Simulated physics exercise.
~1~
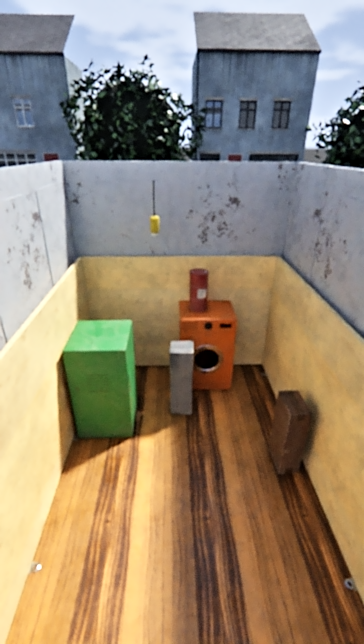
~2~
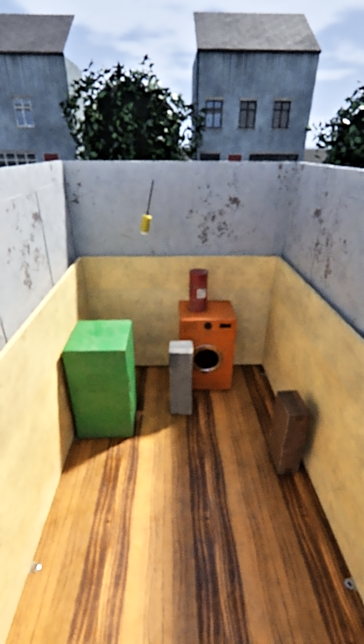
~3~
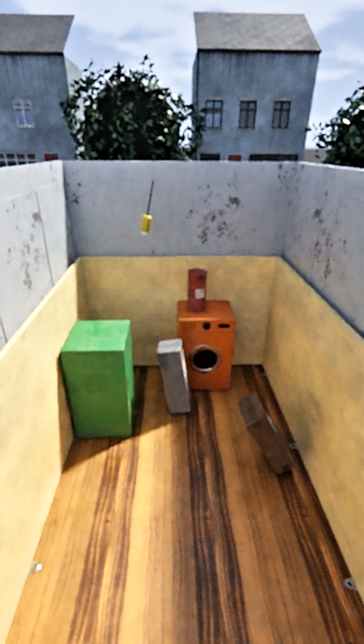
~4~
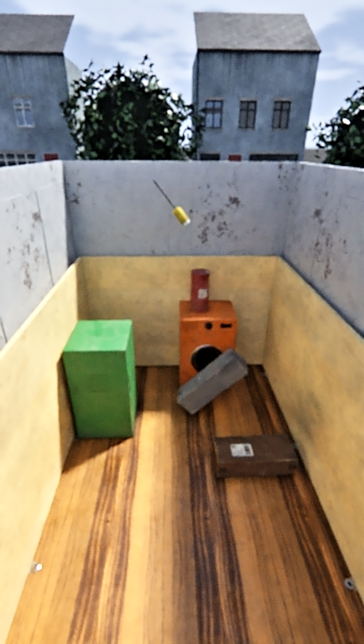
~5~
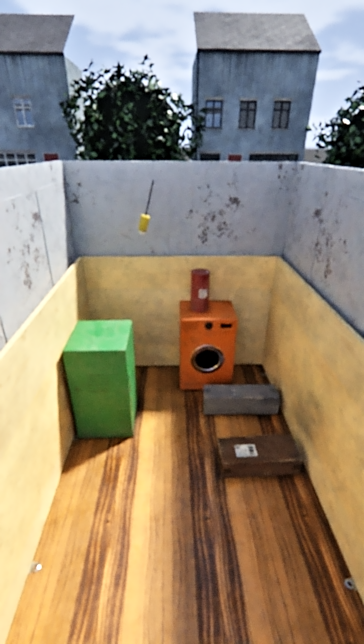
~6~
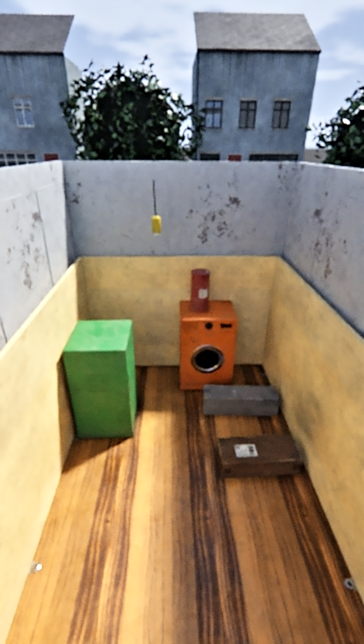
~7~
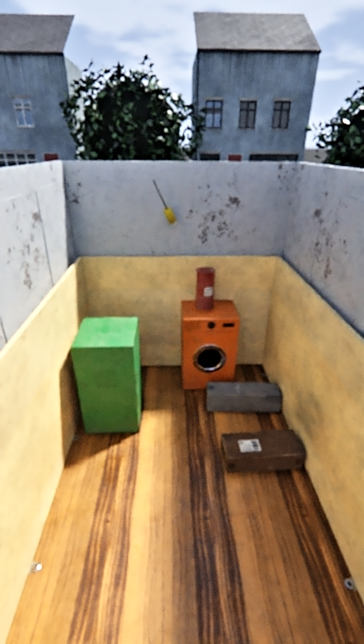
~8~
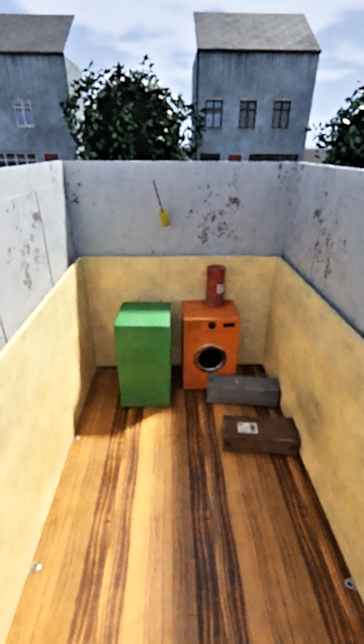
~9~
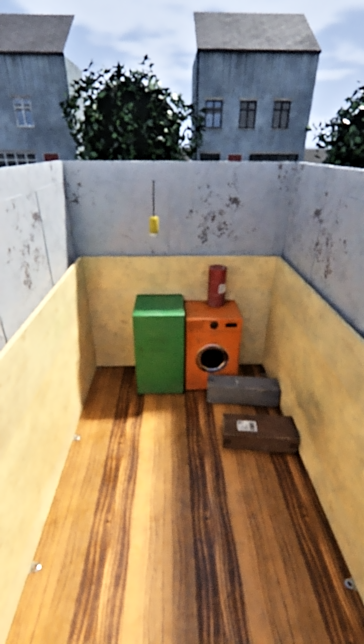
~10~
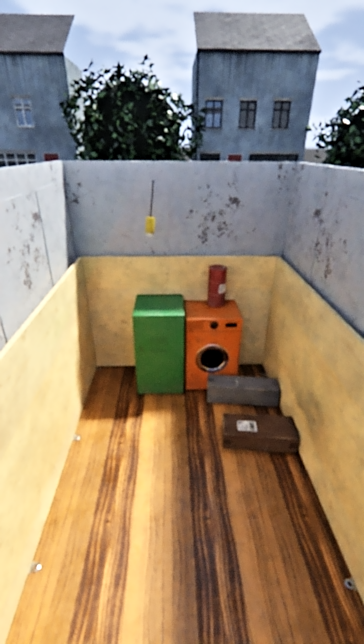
A brown box and a grey box tip over onto their sides on the wooden floor while a small yellow lamp swings above, then a green cabinet slides right and away to rest beside the orange washing machine, with the red canister still upright on top.
